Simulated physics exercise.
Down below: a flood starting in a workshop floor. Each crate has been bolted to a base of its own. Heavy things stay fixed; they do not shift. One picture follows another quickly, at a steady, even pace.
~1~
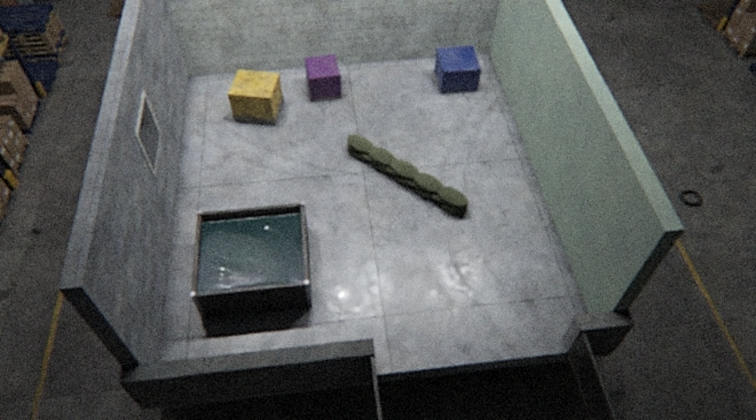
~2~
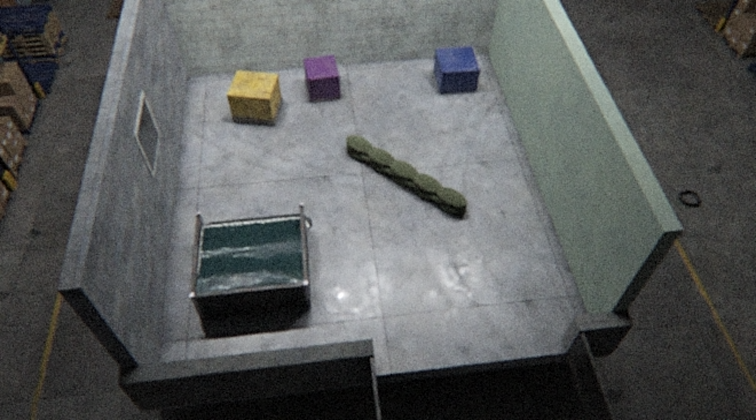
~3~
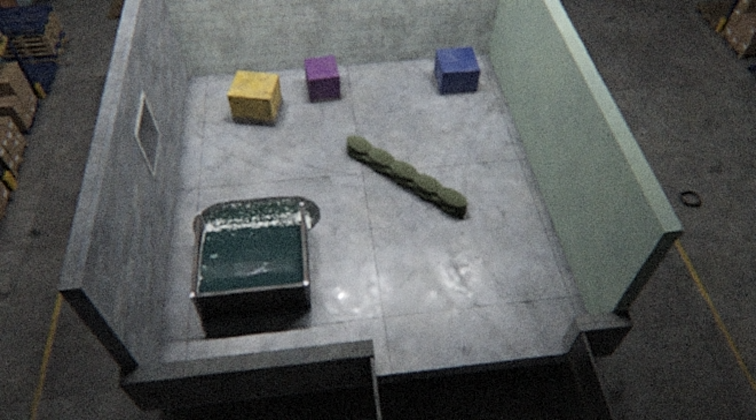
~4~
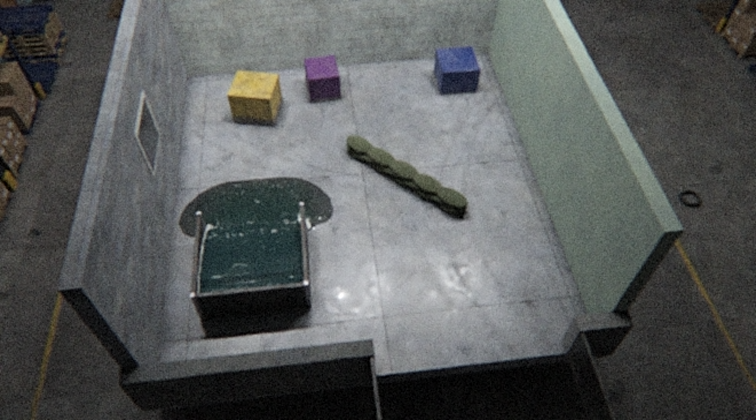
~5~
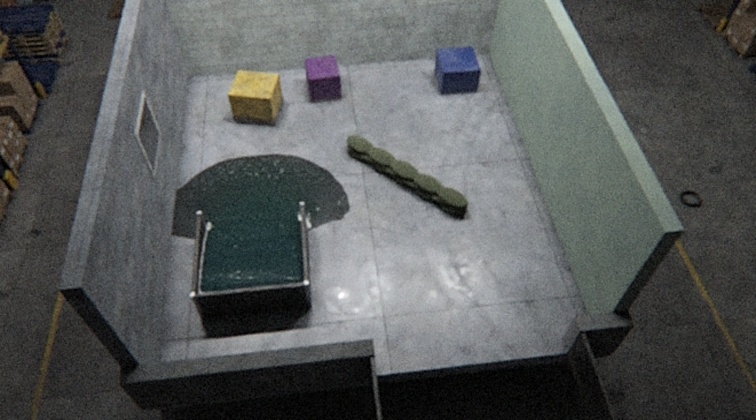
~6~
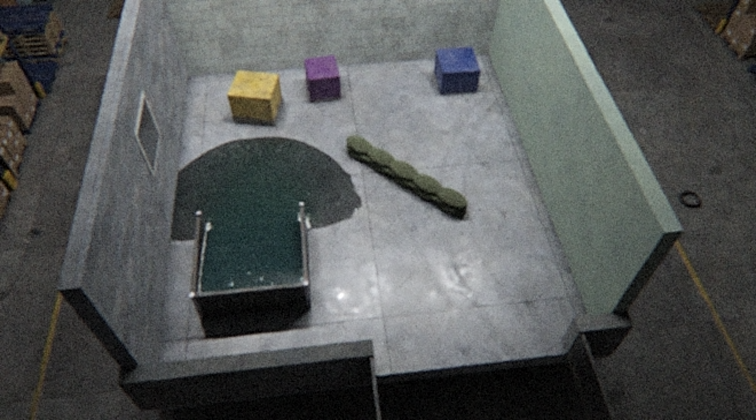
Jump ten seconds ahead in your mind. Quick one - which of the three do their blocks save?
Blue crate wet, yellow crate wet, purple crate wet.
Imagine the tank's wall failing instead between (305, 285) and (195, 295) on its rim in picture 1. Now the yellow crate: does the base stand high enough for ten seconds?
As it turns out, yellow crate is left untouched.
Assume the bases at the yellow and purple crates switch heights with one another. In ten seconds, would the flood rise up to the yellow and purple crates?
Yellow gets flooded; purple gets flooded.
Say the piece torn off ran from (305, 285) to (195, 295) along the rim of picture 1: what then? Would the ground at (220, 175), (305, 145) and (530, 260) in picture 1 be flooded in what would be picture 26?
Place one: Reached by the flood. Place two: Spared by the leak. Place three: Reached by the flood.
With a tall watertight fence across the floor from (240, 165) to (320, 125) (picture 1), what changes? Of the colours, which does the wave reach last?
It's the blue crate.
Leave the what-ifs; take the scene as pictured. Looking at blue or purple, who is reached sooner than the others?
It's the purple crate.
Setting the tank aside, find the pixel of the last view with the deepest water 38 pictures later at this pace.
Around (487, 61).
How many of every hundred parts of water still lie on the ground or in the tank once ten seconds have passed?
Around 98 parts in a hundred.
A moment on, water covers 25 % of the floor; the blue crate not reached, the yellow crate water round its plinth, the purple crate water round its plinth.
Next, water covers 30 % of the floor; the blue crate not reached, the yellow crate water round its plinth, the purple crate water round its plinth.
Then, water covers 45 % of the floor; the blue crate water round its plinth, the yellow crate water round its plinth, the purple crate water round its plinth.
Later, water covers 55 % of the floor; the blue crate water round its plinth, the yellow crate water round its plinth, the purple crate water round its plinth.
In the end, water covers 95 % of the floor; the blue crate was topped, the yellow crate was topped, the purple crate was topped.
